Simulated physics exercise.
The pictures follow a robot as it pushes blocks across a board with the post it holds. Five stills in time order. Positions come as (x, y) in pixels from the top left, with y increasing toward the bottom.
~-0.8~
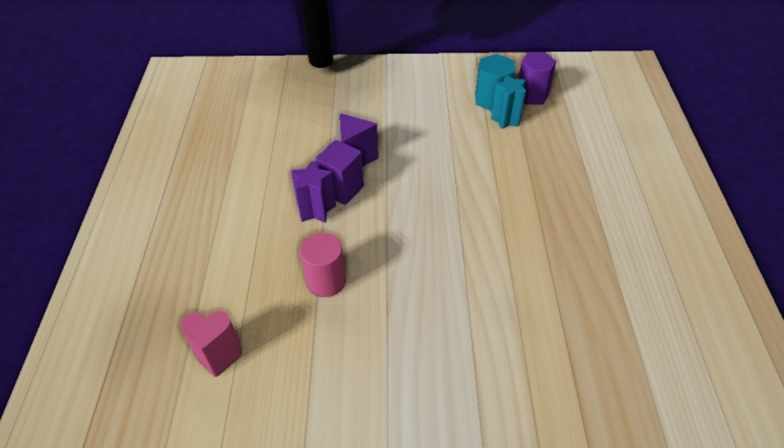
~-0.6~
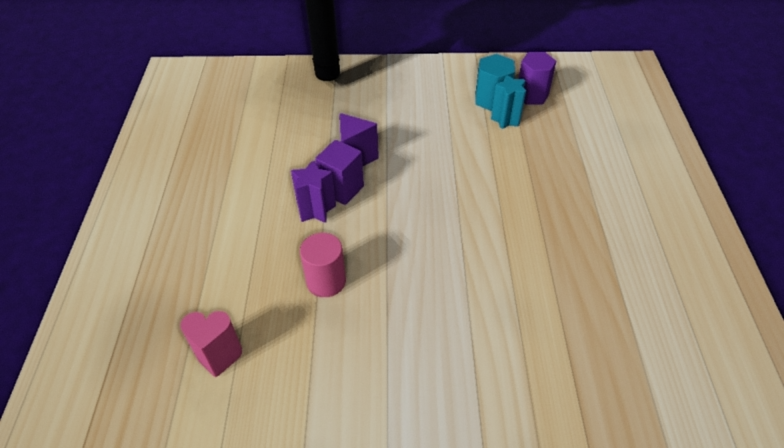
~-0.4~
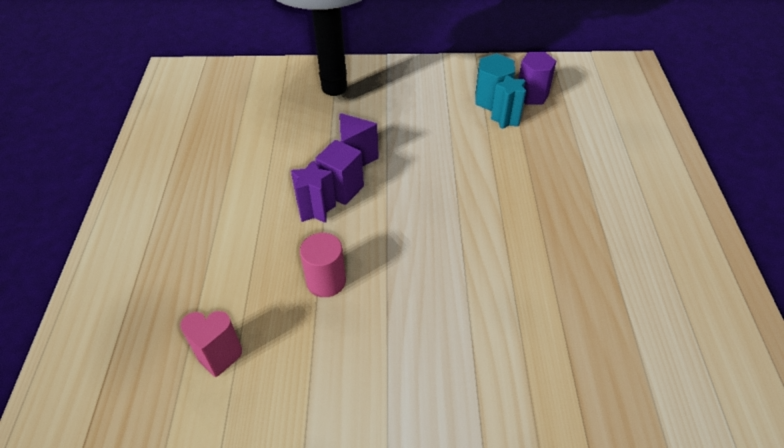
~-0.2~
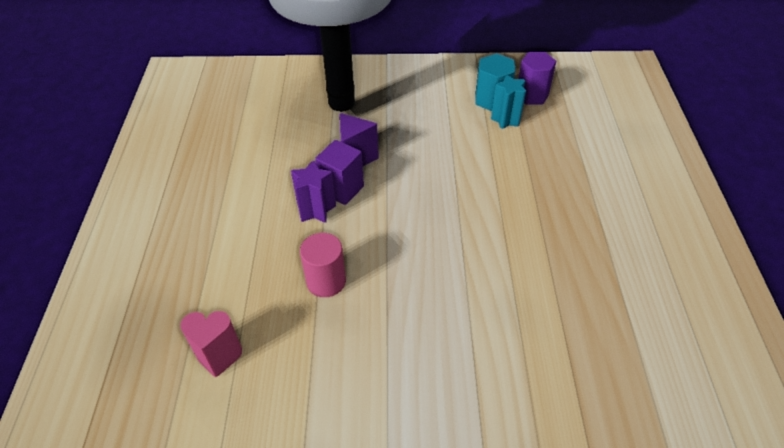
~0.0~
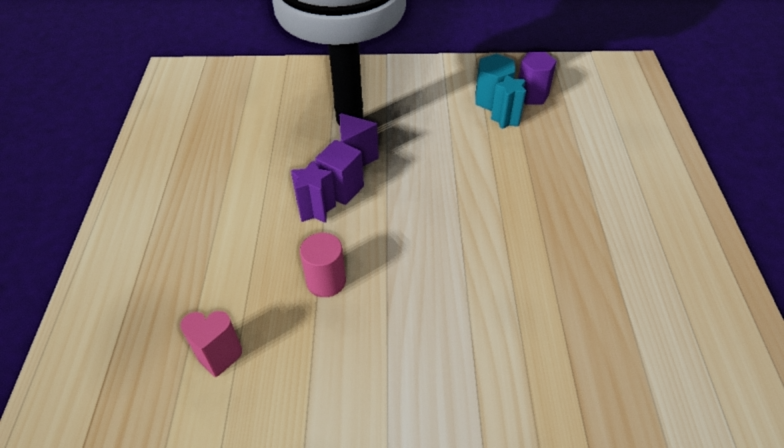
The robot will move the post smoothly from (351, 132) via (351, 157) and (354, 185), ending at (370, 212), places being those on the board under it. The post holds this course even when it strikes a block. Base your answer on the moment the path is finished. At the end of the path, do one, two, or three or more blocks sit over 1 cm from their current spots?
Three or more move.
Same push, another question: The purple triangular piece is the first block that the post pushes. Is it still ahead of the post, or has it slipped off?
By the time the path ends, the purple triangular piece is still sitting right in front of the post.
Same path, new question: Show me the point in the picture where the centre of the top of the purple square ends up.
Located at (336, 195).
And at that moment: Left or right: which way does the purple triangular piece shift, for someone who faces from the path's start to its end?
Well, taking the path from its start to its end as straight ahead, the purple triangular piece moves to the left.
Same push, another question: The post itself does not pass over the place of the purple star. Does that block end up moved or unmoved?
It is moved off its spot.
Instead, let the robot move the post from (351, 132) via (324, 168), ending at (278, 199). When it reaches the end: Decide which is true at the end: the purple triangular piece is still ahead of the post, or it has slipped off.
It comes off the post's front.
The first path, step by step. One third of the way, post (350, 147); purple triangular piece (360, 140), turned 50° anticlockwise.
Two thirds of the way, post (353, 174); purple star (300, 185), turned 25° clockwise; purple square (335, 177), turned 30° clockwise; purple triangular piece (371, 168), turned 35° anticlockwise.
At the end, post (370, 202); purple star (296, 187), turned 45° clockwise; pink cylinder still; purple square (336, 195), turned 80° clockwise; purple triangular piece (394, 190), turned 75° anticlockwise.
